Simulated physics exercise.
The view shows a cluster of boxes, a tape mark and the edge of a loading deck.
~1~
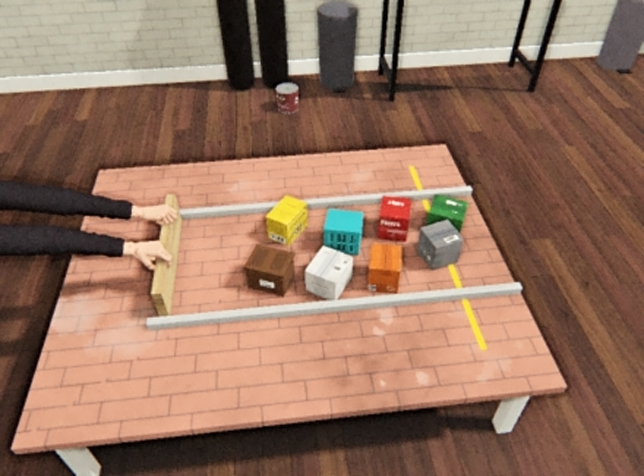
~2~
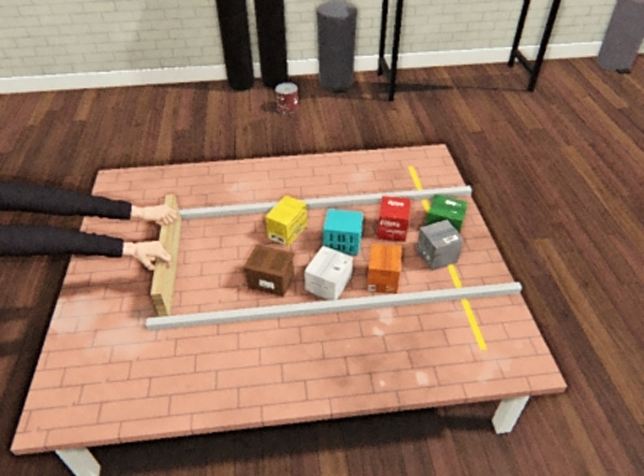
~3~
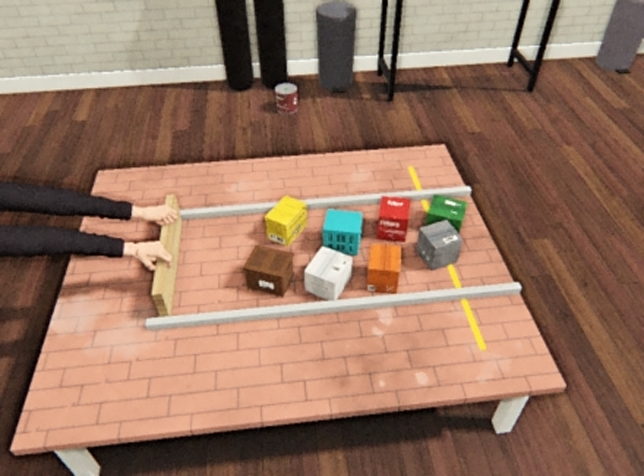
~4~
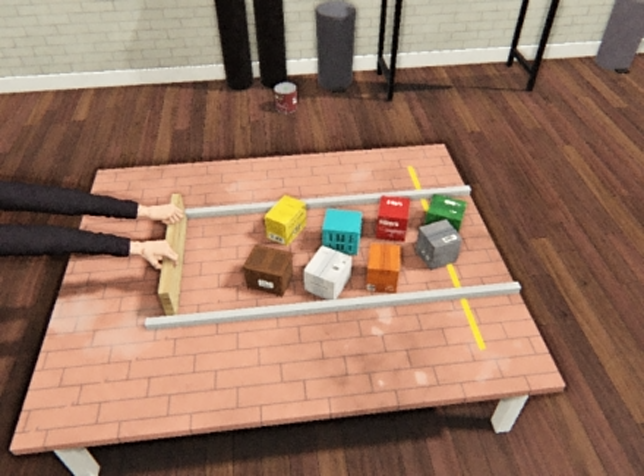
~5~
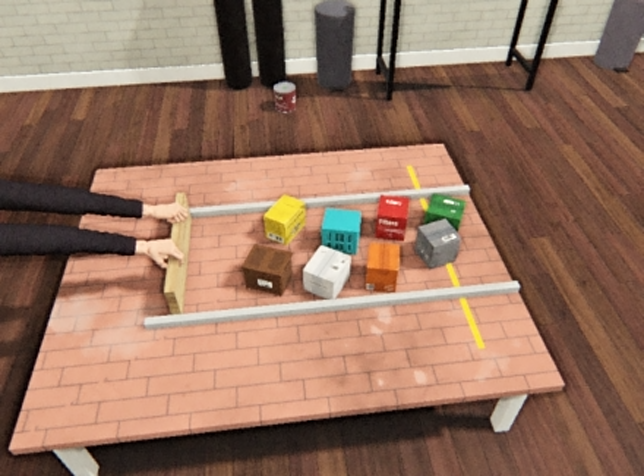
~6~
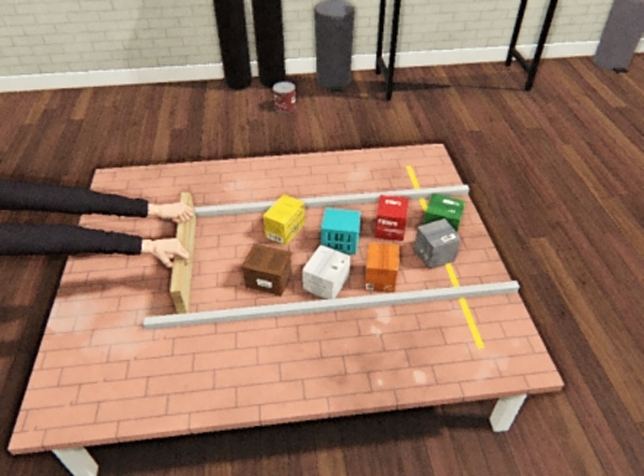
To begin with, two hands hold a wooden plank upright at the left of a brick-patterned table, facing eight colourful boxes between two pale rails, with a yellow tape line at the right. The hands then slide the plank slightly rightward, leaving a gap before the boxes, which stay practically still.
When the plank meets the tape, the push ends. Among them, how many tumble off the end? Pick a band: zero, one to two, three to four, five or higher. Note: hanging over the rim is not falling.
Band: Three to four.
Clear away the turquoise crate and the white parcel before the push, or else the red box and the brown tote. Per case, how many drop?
First 2, then 0.
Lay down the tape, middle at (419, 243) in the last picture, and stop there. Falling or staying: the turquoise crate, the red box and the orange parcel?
The turquoise crate keeps its spot, while the red box keeps its spot and the orange parcel goes down.
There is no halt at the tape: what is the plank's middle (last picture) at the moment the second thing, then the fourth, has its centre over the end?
First around (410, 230), then around (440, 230).
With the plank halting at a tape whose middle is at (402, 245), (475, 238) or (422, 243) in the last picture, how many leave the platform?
Going through them in order, you'd see 0, 7 and 2.
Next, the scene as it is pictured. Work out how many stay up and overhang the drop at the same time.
The tally is 3.
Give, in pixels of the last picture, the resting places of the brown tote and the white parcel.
The brown tote ends at (466, 246) and the white parcel at (507, 261).
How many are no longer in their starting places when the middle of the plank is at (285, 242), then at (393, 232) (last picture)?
The first count is 3, and then it's 8.
Soon after, none off yet; green parcel at rest near (444, 215); grey box at rest near (437, 244); red box at rest near (392, 218).
Then, none off yet; green parcel at rest near (444, 215); grey box moved a little near (444, 243); red box moved a little near (401, 217).
Further on, none off yet; green parcel moved about its own width near (468, 203); grey box moved about its own width near (462, 235); red box moved about its own width near (435, 207).
At rest, the number that fall off is three or four; fallen, orange parcel, grey box and green parcel.
